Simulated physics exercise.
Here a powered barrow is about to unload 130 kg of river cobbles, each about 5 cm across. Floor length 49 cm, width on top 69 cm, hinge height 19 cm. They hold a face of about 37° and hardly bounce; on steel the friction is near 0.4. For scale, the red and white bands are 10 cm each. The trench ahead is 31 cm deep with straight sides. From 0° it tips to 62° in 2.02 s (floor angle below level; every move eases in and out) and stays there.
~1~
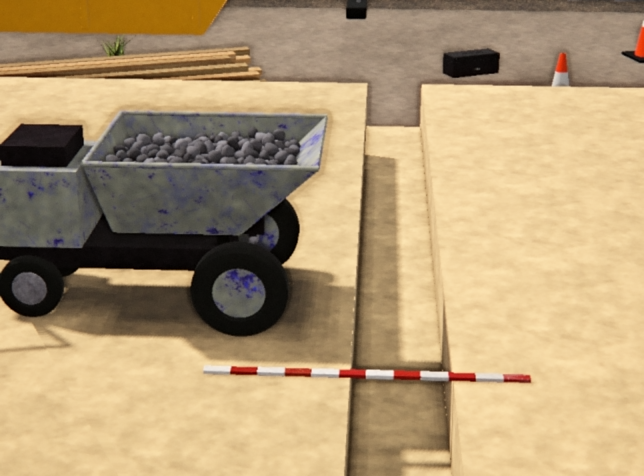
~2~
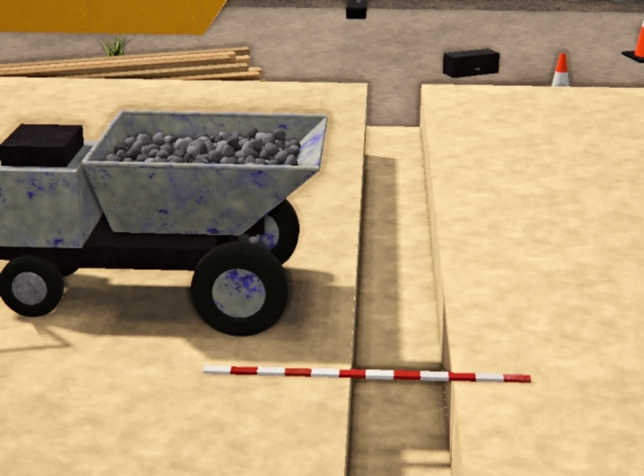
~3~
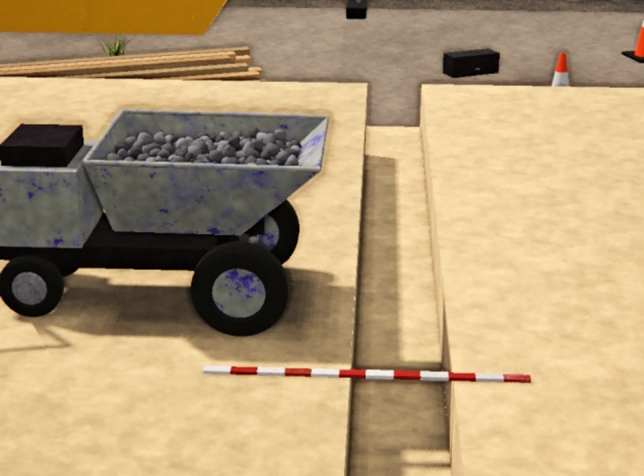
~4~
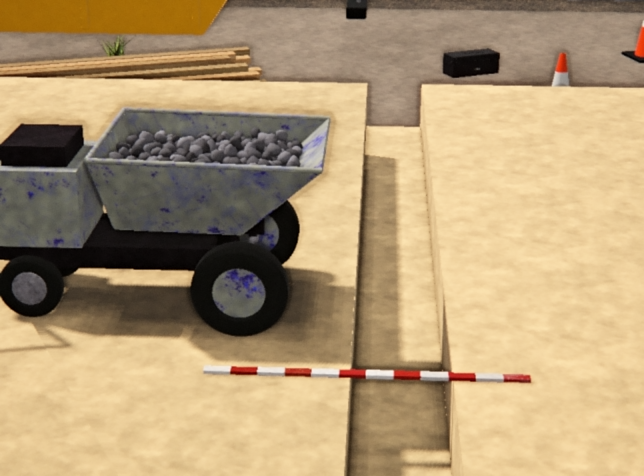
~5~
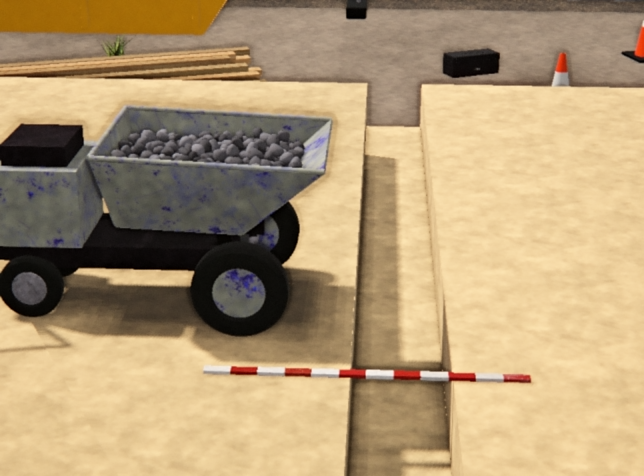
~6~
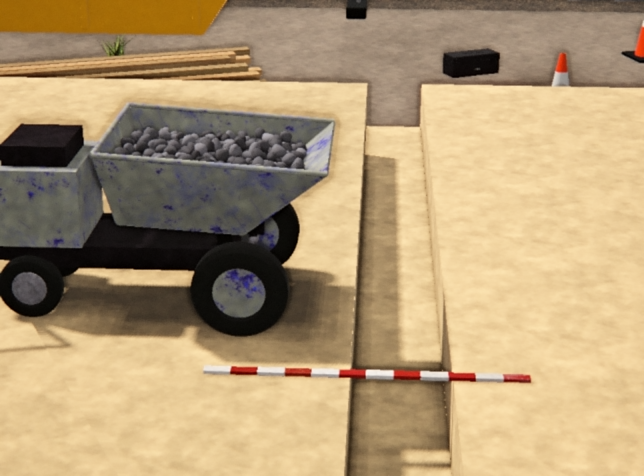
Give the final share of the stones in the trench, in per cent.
Some 84 per cent of it.
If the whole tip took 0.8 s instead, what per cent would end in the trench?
In that case some 70 per cent.
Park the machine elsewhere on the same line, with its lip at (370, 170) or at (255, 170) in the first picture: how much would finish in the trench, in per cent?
Near 25 per cent from the first place, 100 from the second.
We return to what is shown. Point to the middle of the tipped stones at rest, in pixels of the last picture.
Their middle is at about (416, 351).
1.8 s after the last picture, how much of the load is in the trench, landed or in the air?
About 35 per cent by then.
Then, 1.2 s after the last picture the floor is at 52°, 100 % in the tray; the foremost stones are at (388, 245).
Then, 1.8 s after the last picture the floor is at 62°, 56 % in the tray, 37 % in the trench, 7 % past the trench; the foremost stones are at (508, 305).
Then, 2.2 s after the last picture the floor is at 62°, 26 % in the tray, 59 % in the trench, 15 % past the trench; the foremost stones are at (560, 308).
Then, 4.1 s after the last picture the floor is at 62°, 0 % in the tray, 84 % in the trench, 16 % past the trench; the foremost stones are at (575, 314).
